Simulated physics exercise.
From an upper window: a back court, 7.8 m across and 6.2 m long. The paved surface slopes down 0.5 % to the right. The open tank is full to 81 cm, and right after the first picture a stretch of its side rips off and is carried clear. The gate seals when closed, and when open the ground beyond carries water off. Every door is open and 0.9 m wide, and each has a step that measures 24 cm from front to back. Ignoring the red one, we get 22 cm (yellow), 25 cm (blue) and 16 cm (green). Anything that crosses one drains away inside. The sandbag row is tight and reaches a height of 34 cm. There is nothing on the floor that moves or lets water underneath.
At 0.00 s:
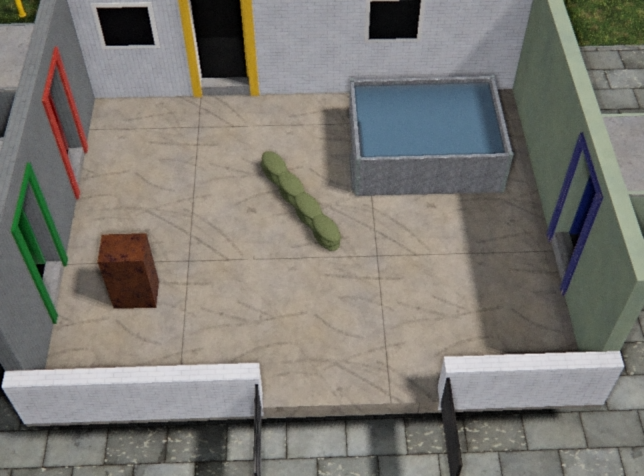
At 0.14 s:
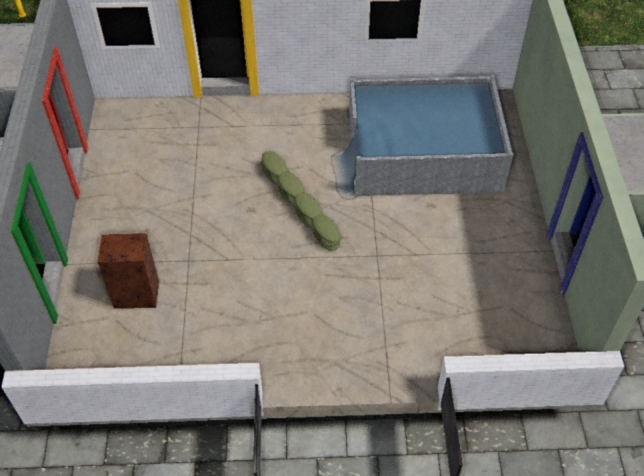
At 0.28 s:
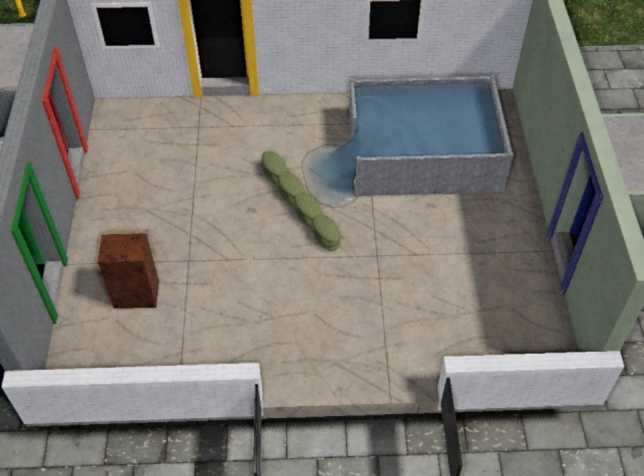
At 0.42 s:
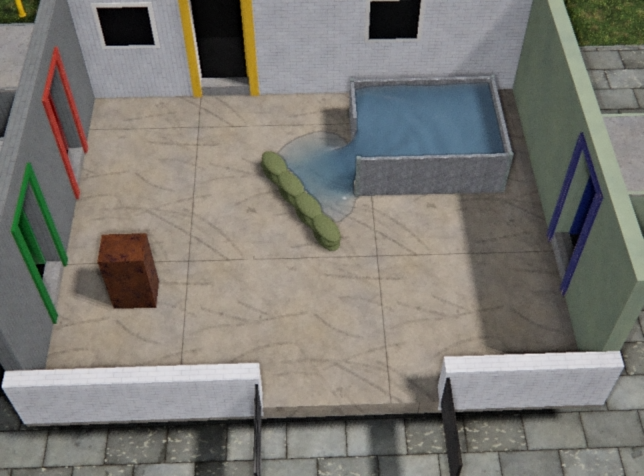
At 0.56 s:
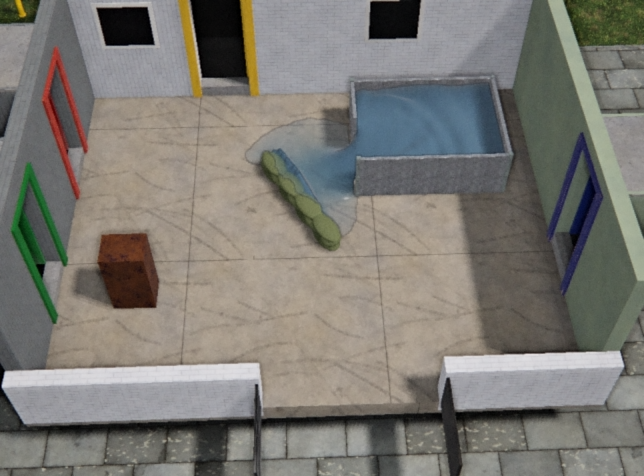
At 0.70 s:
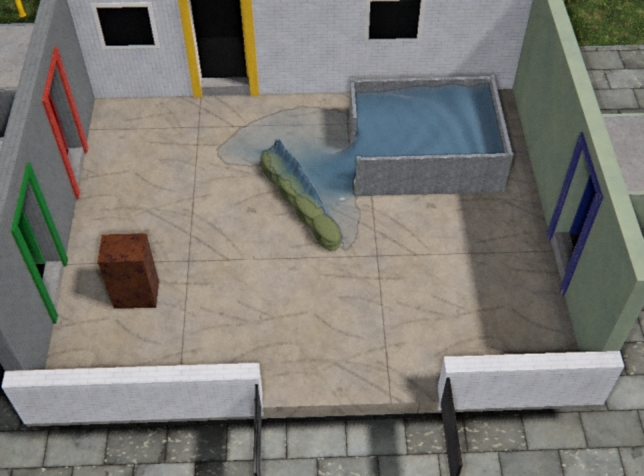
The clip shows a courtyard with a full open tank, a low green hedge and a brown block; water pours from a gap in the tank's left side, spreads across the paving to the hedge and flows around its ends.
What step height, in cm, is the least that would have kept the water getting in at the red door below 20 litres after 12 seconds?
The least height is about 8.5 cm.
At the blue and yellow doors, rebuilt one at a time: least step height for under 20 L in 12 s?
You'd want some 8.0 cm at blue and some 21 cm at yellow.
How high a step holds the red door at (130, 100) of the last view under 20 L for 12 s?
Close to 19 cm at the least.
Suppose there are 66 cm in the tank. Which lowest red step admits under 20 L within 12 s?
A step of about 6.5 cm does it.
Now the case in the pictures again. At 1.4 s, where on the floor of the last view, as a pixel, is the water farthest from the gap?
(132, 120).
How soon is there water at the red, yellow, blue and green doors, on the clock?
It gets to red after 2.8 s, yellow after 1.1 s, blue after 2.6 s and green after 3.4 s.
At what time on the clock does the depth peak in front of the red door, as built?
The depth peaks at about 4.0 seconds.
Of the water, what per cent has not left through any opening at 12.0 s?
About 92 in every hundred.
After 1.4 s water covers 20 % of the floor, deepest (56 cm) near (302, 191); it has not reached the red door.
After 3.0 s water covers 65 % of the floor, deepest (38 cm) near (302, 191); 8 cm at the red door, 0 litres in over its 16 cm step.
After 12.0 s water covers 95 % of the floor, deepest (14 cm) near (559, 383); 5 cm at the red door, 0 litres in over its 16 cm step.
At the red door as built, the water arrived by 2.8 s and peaked near 12 cm at 4.2 s.
With a step of 7.5 cm, 29 litres would have come in within the 12 s; with 10 cm, 9 litres. So under 20 litres takes about 8.5 cm.
